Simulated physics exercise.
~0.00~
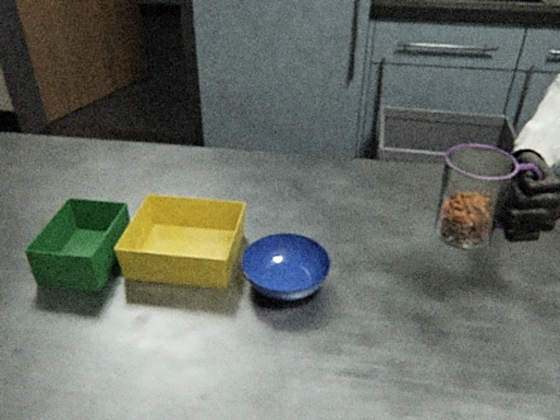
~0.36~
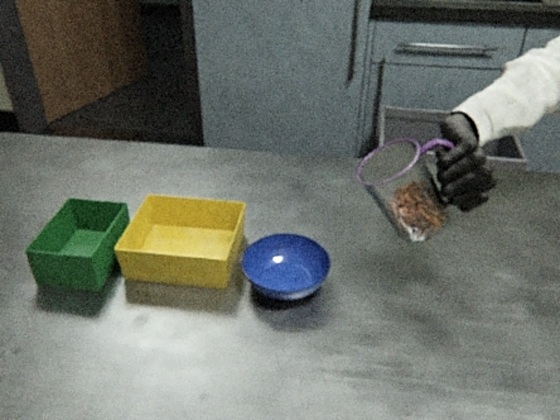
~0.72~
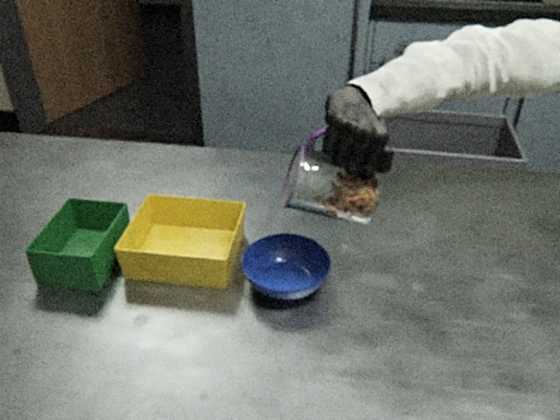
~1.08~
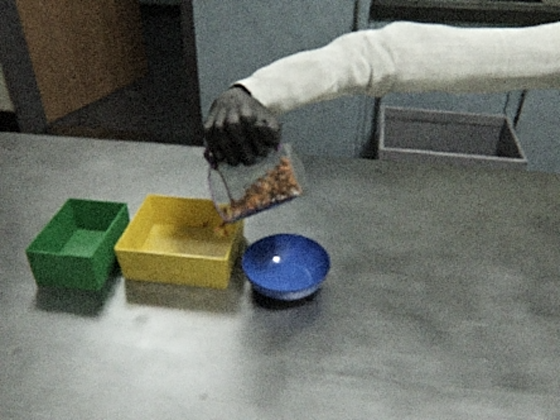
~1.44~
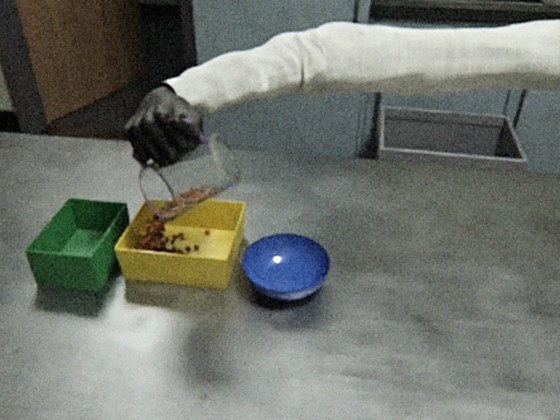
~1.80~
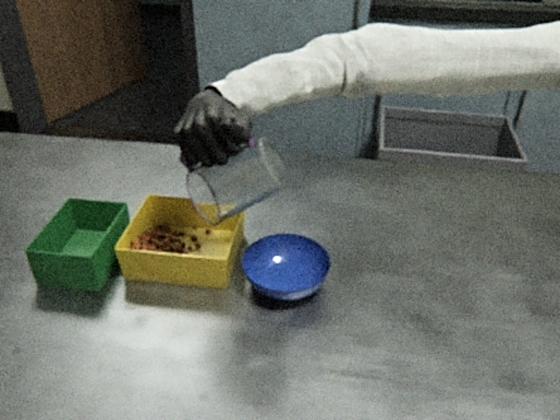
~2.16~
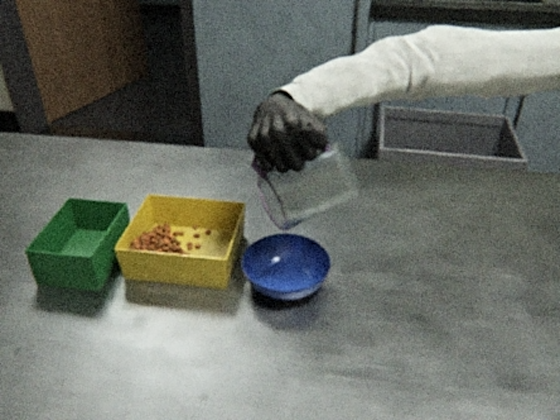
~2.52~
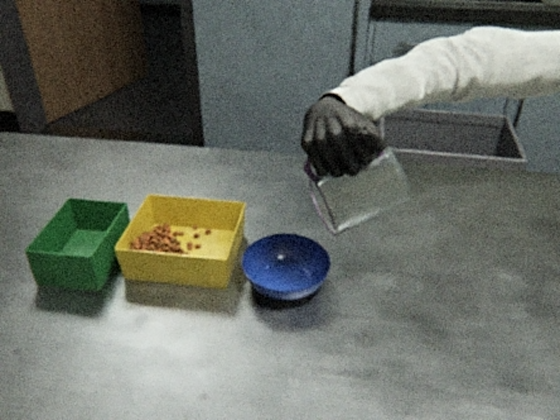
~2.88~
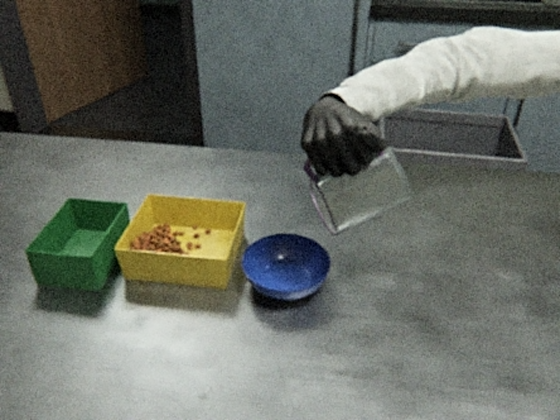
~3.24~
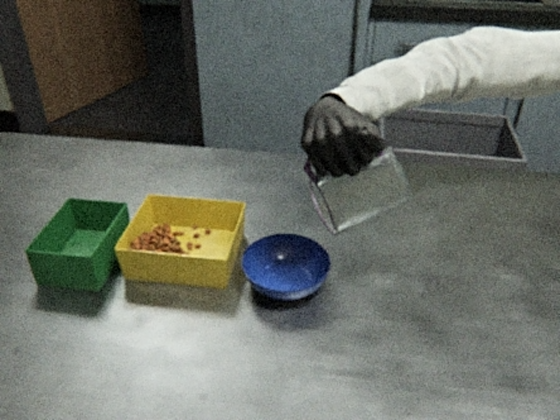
On a grey tabletop in front of blue-grey cabinets, a green tin, a yellow tin and a blue bowl sit in a row. At the right, a dark-gloved hand with a white sleeve holds up a clear cup of brown kibble. The hand carries the cup left, tipping it further as it passes behind the blue bowl. Over the yellow tin, the kibble spills out and scatters inside it. The emptied cup then moves back to the right, still upside down, and stops beyond the bowl. It hangs there while the kibble rests in the yellow tin.
